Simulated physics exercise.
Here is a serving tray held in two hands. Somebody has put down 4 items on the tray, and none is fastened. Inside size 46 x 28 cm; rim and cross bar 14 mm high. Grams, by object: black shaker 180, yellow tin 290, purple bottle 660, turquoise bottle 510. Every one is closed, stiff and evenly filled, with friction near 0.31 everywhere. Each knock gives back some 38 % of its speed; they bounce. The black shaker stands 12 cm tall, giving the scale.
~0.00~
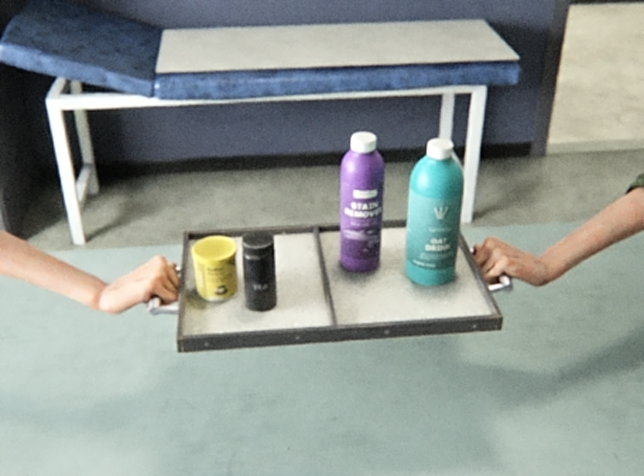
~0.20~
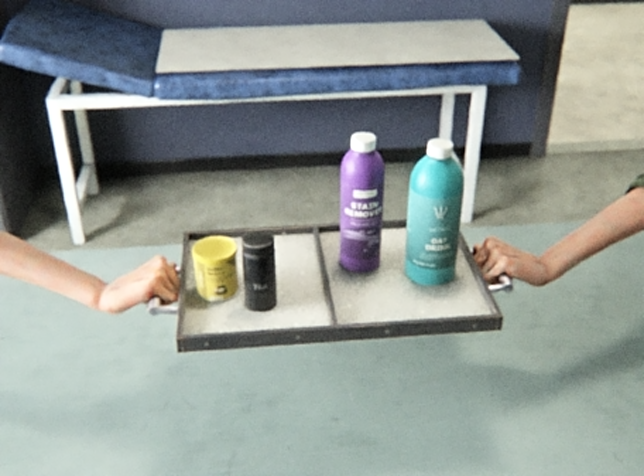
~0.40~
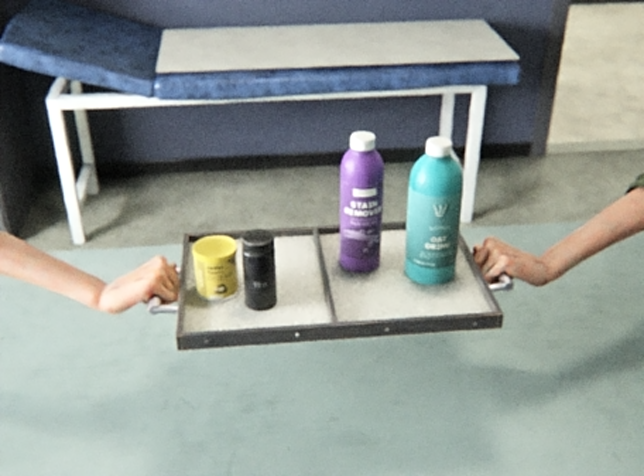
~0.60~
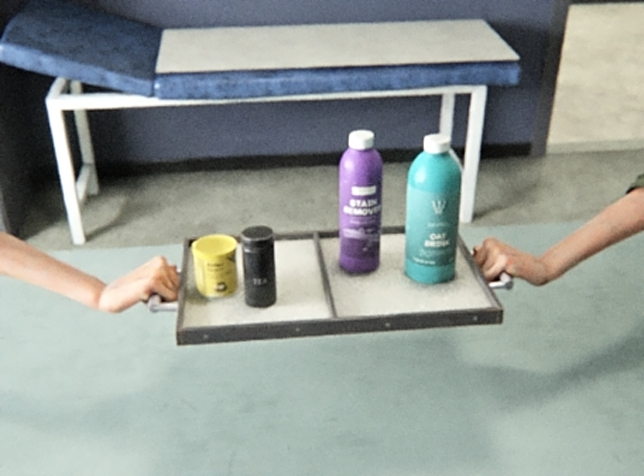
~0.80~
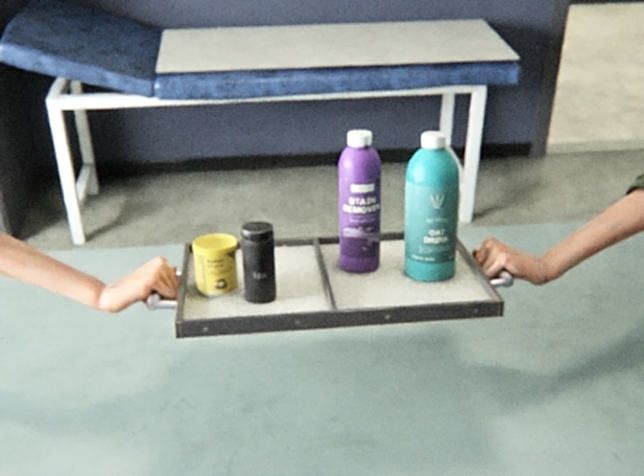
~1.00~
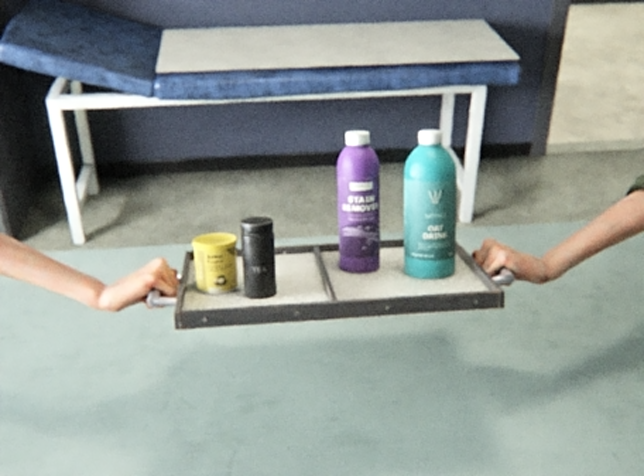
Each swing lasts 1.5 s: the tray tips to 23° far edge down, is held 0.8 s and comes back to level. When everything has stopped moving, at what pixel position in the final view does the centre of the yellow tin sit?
(217, 229).
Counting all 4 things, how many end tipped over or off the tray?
So, 3 in all.
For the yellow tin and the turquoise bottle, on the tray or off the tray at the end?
Once it settles, the yellow tin keeps within bounds; as for the turquoise bottle, it has gone out of bounds.
After 1.70 s, tray tilted 23°, far edge down; purple bottle now off the tray; yellow tin moved 12 cm near (219, 249); turquoise bottle 13° off its base.
After 2.10 s, tray tilted 23°, far edge down; black shaker and turquoise bottle now off the tray; yellow tin moved 12 cm near (219, 249).
After 3.60 s, tray tilted 2°, far edge down; yellow tin moved 12 cm near (217, 230).
In the end (4.4 s), off the tray, black shaker, purple bottle and turquoise bottle; not toppled but over 5 cm from the start, yellow tin. At the end, from the last picture's camera, yellow tin near (217, 229).
